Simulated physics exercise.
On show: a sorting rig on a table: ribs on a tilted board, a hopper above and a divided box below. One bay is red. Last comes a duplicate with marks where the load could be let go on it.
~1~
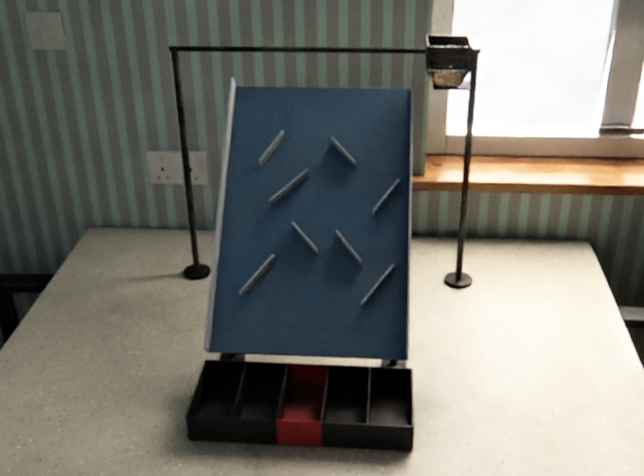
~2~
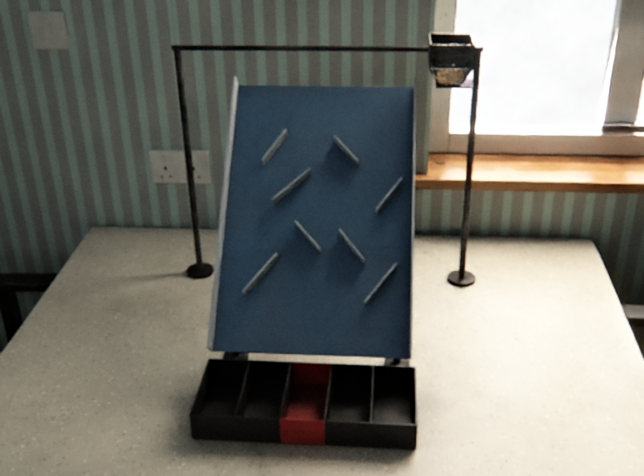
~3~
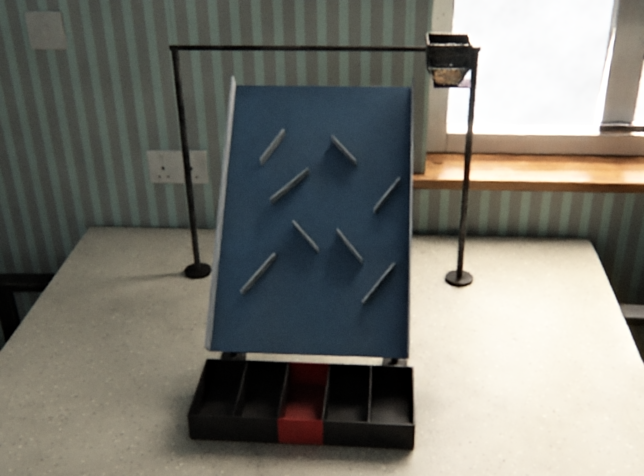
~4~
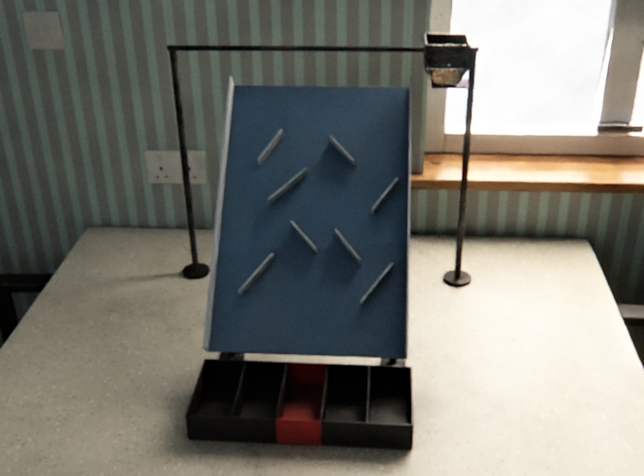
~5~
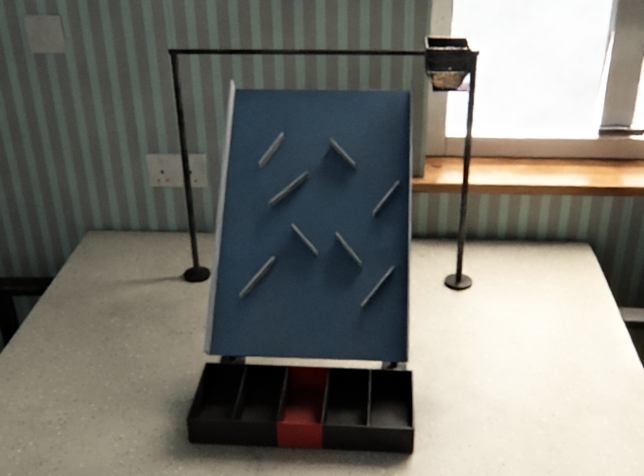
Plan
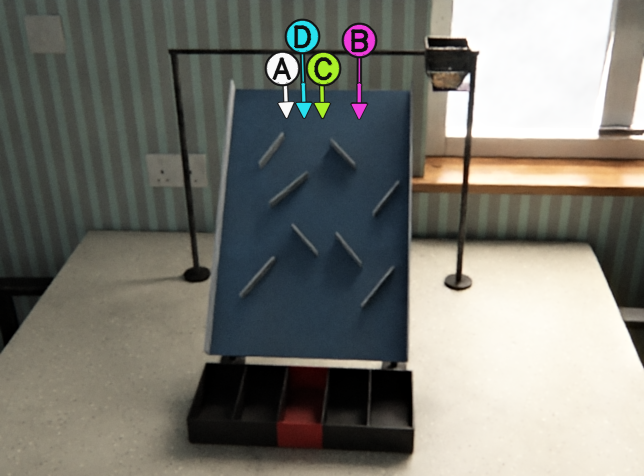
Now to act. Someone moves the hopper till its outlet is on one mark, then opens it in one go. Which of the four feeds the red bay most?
Take B.
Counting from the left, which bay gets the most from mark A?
It is the first one.
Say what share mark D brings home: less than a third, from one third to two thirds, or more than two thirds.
Less than a third.
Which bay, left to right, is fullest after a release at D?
The first.
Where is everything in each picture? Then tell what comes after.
Hopper at (446, 80), round wooden beads, door shut, in the first frame.
Ribs (262, 160) to (286, 129), (334, 135) to (358, 160), (272, 199) to (310, 168), in the second frame.
Ribs (374, 209) to (400, 177), (293, 220) to (318, 249), (337, 228) to (362, 260), in the third frame.
Ribs (239, 292) to (272, 253), (361, 302) to (392, 263), in the fourth frame.
Red bay at (300, 434), number 3 of 5 from the left, in the fifth frame.
On the marked copy, mark A meets the board at (286, 112); mark B meets the board at (359, 112); mark C meets the board at (322, 112); mark D meets the board at (304, 112).
For mark A, a small part in the red bay, most in other bays, a small part outside the box.
For mark B, about half in the red bay, about half in other bays.
For mark C, a small part in the red bay, most in other bays, a small part outside the box.
For mark D, a small part in the red bay, most in other bays, a small part outside the box.
